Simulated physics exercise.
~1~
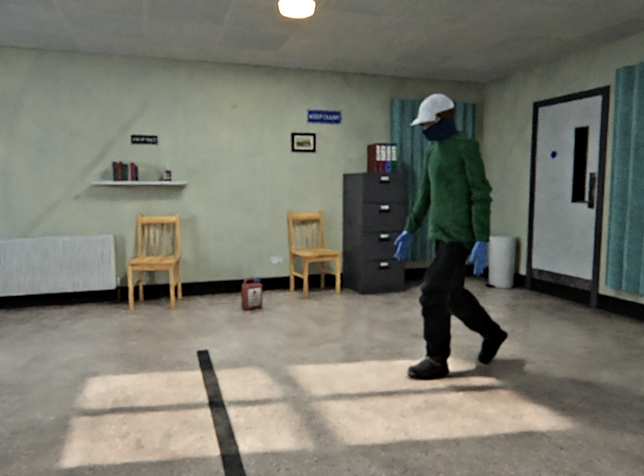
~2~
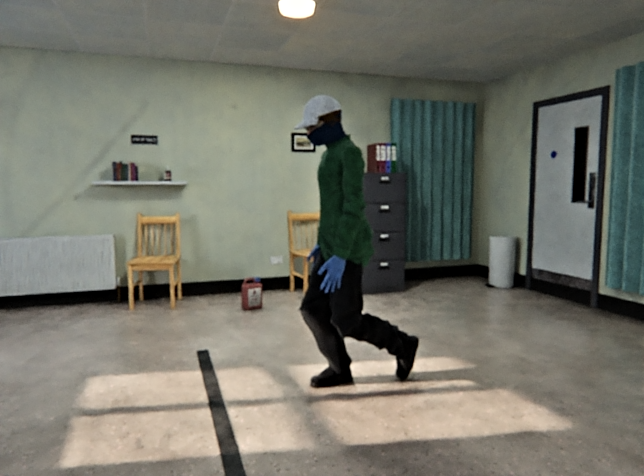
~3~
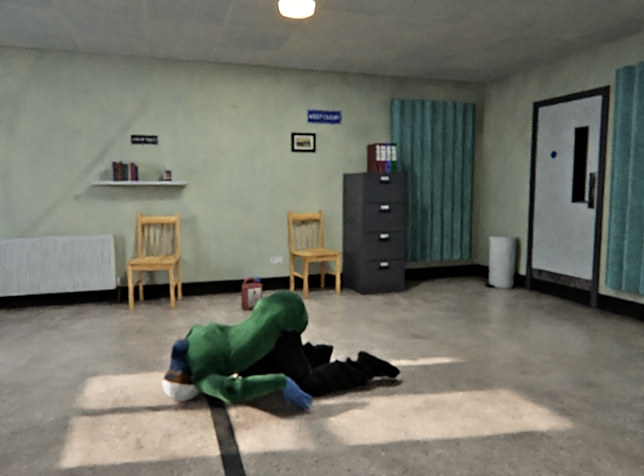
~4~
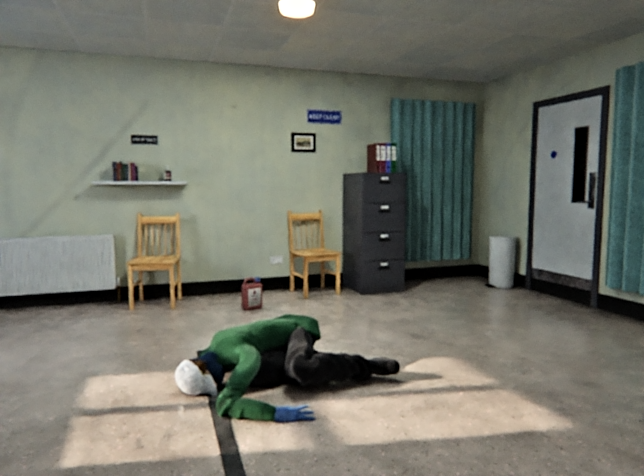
Person in green top and white cap walking left across a room, collapsing to the floor and lying by a black strip.
